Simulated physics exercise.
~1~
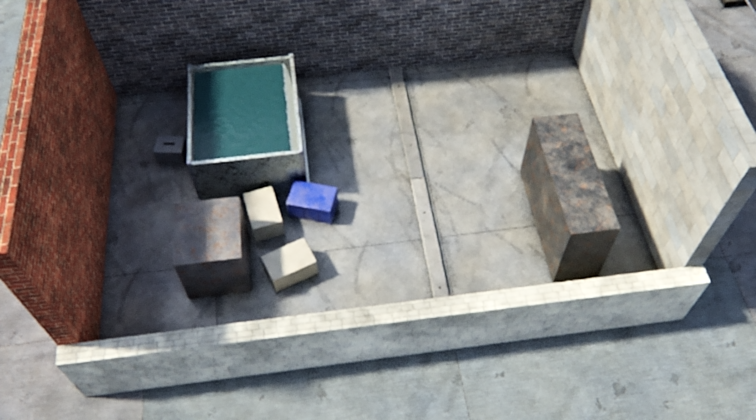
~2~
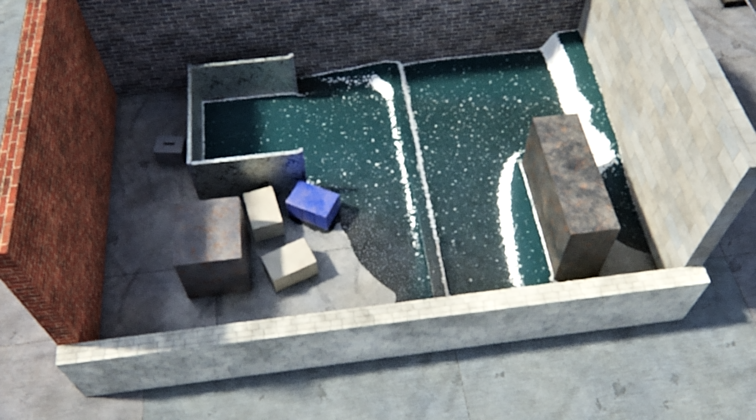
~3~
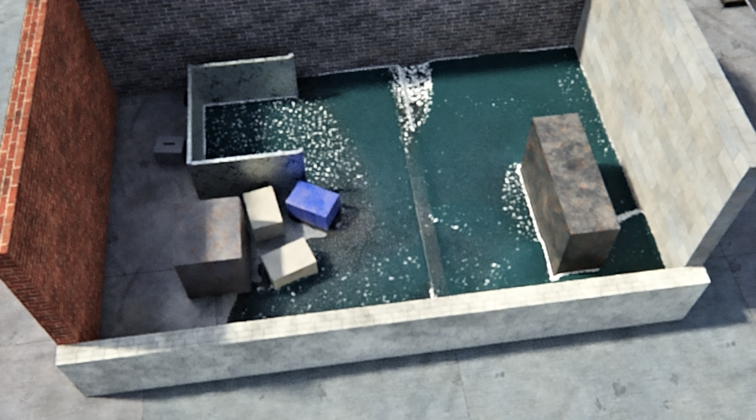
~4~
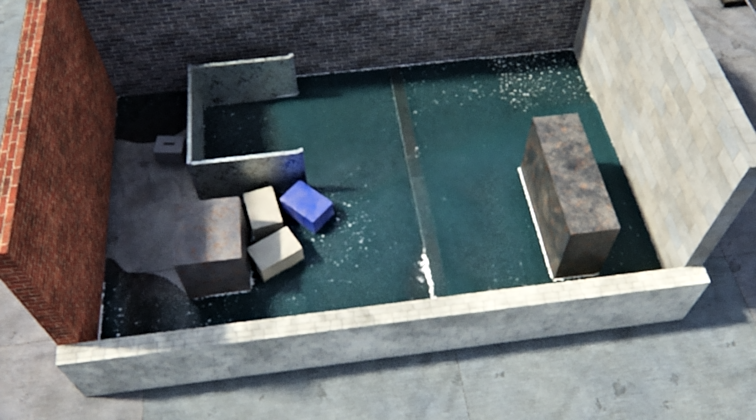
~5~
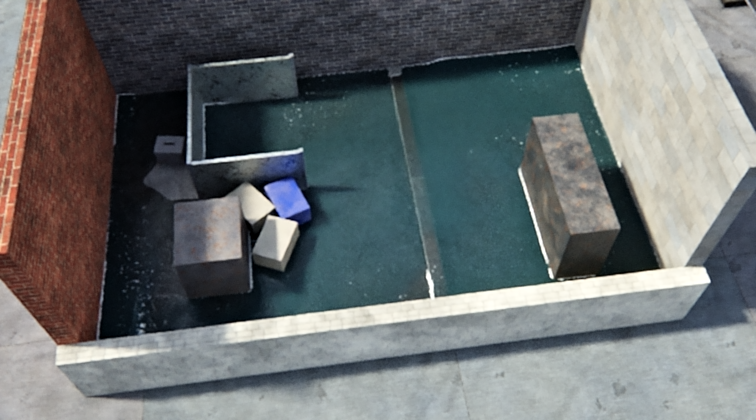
A walled concrete yard, with red brick on the left and pale blocks on the right, is seen from above by a still camera. An open tank of green water stands at the back left, with a blue crate, two cream boxes and a larger brown block near it, a low kerb crossing the floor and a tall brown block at right. The tank's right side gives way, and water surges over the kerb, foaming around the tall block. It then spreads back leftward, nudging the blue crate and cream boxes slightly left. Finally water covers nearly all the floor, and the blue crate floats, still left of the kerb.
